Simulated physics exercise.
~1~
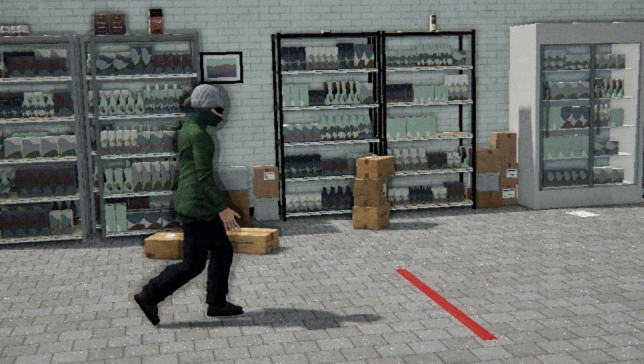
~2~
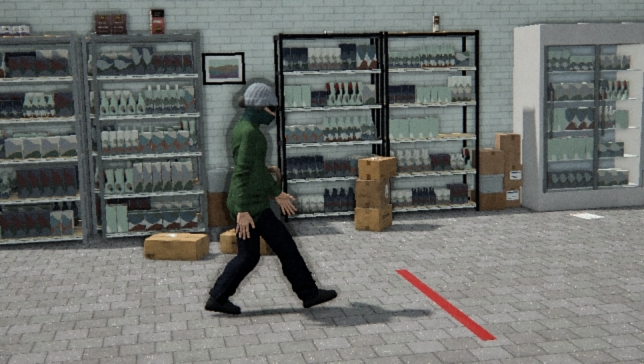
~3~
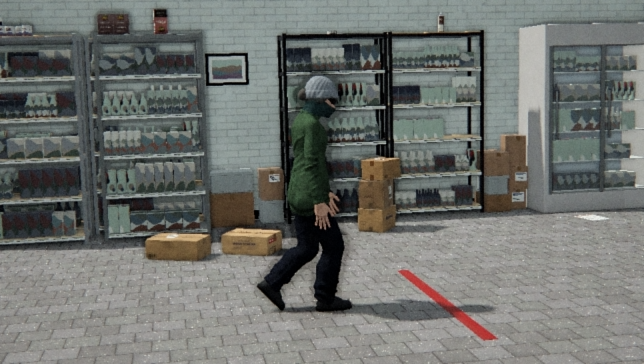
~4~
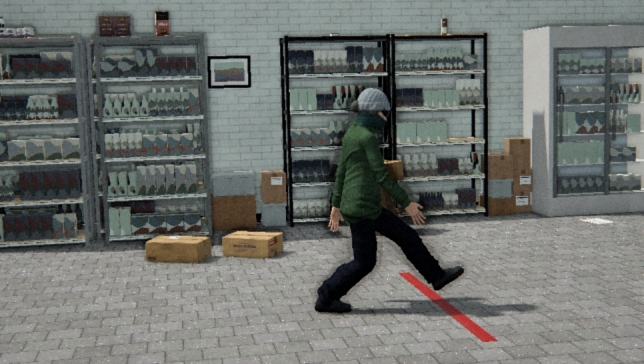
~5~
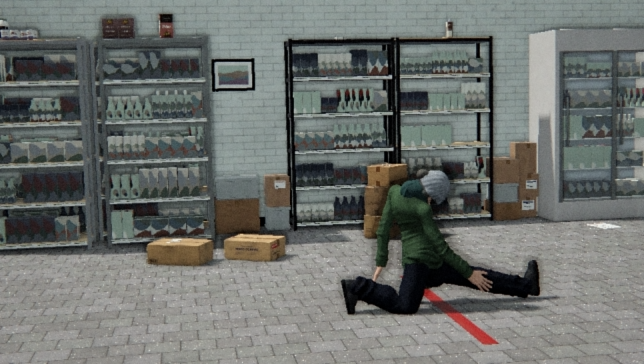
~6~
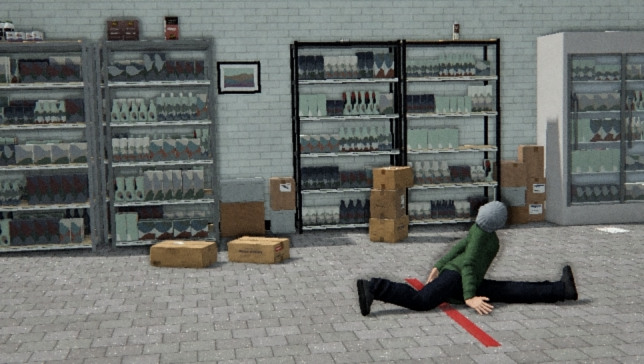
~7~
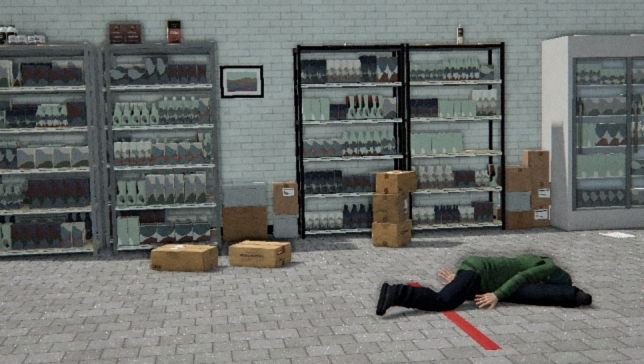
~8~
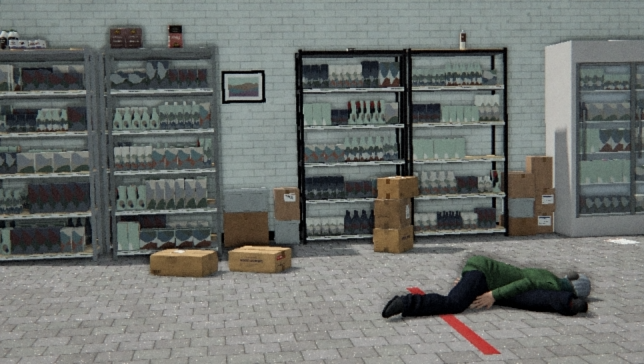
In a paved room lined with shelves of shoes and bottles, a person in a green jacket and grey cap walked right, empty-handed, slid into a split over the red tape, then folded forward and ended lying across it, head and hips beyond.
